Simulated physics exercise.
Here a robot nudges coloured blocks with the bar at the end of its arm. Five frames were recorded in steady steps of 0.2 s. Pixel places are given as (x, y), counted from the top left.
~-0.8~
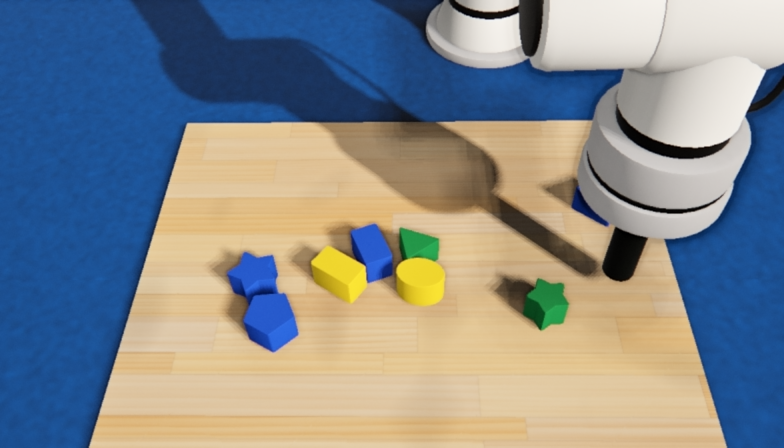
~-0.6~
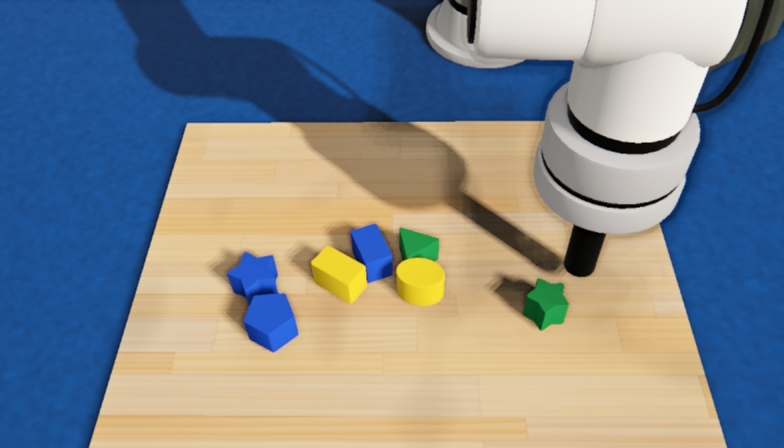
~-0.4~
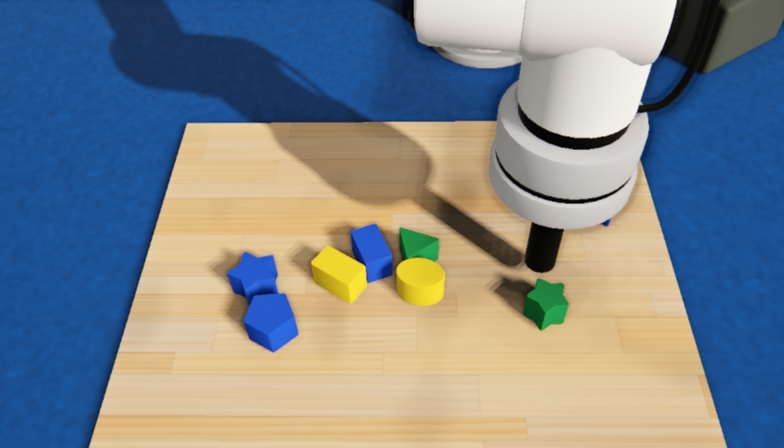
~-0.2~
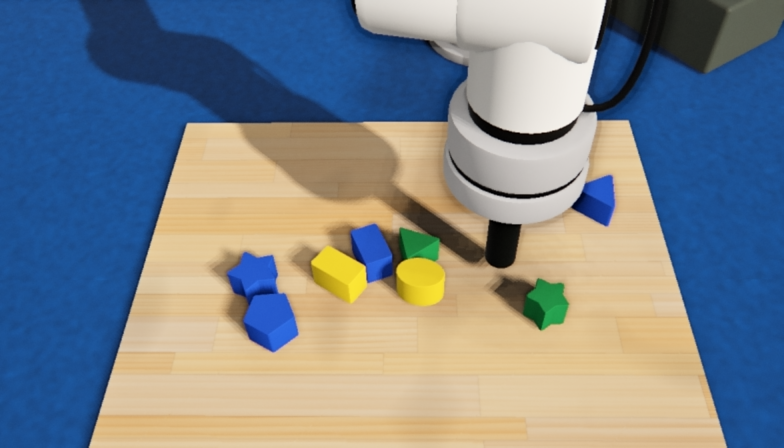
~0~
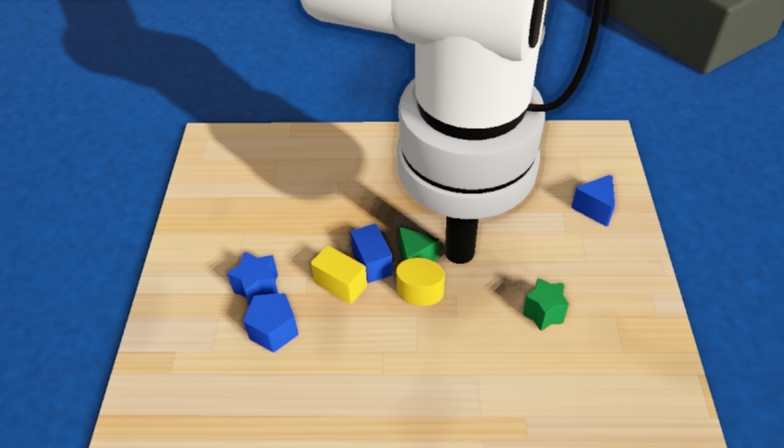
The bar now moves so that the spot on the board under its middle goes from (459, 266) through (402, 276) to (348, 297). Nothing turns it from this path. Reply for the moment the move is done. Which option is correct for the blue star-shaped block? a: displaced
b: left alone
The one that fits is b, left alone.
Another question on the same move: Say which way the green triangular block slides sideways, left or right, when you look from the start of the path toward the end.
The green triangular block is shifted sideways to the right, facing along the path from start to end.
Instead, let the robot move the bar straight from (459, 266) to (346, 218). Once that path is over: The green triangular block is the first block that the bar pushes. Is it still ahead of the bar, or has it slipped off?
When the path is over, you would find the green triangular block off to the side or behind the bar.
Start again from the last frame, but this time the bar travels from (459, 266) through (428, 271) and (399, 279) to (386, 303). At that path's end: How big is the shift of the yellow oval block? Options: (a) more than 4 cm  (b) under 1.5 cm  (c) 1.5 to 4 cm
Letter a.
On the path given first. One third of the way, bar (421, 259); green triangular block (400, 238); yellow oval block (408, 279), turned 20° anticlockwise.
Two thirds of the way, bar (382, 268); yellow oblong block (329, 268); blue oblong block (355, 241), turned 25° clockwise; green triangular block (387, 234); yellow oval block (395, 288), turned 55° anticlockwise.
At the end, bar (347, 284); blue star-shaped block not moved; yellow oblong block (306, 270), turned 20° clockwise; blue oblong block (349, 243), turned 60° clockwise; green triangular block (387, 234); yellow oval block (395, 288), turned 55° anticlockwise.
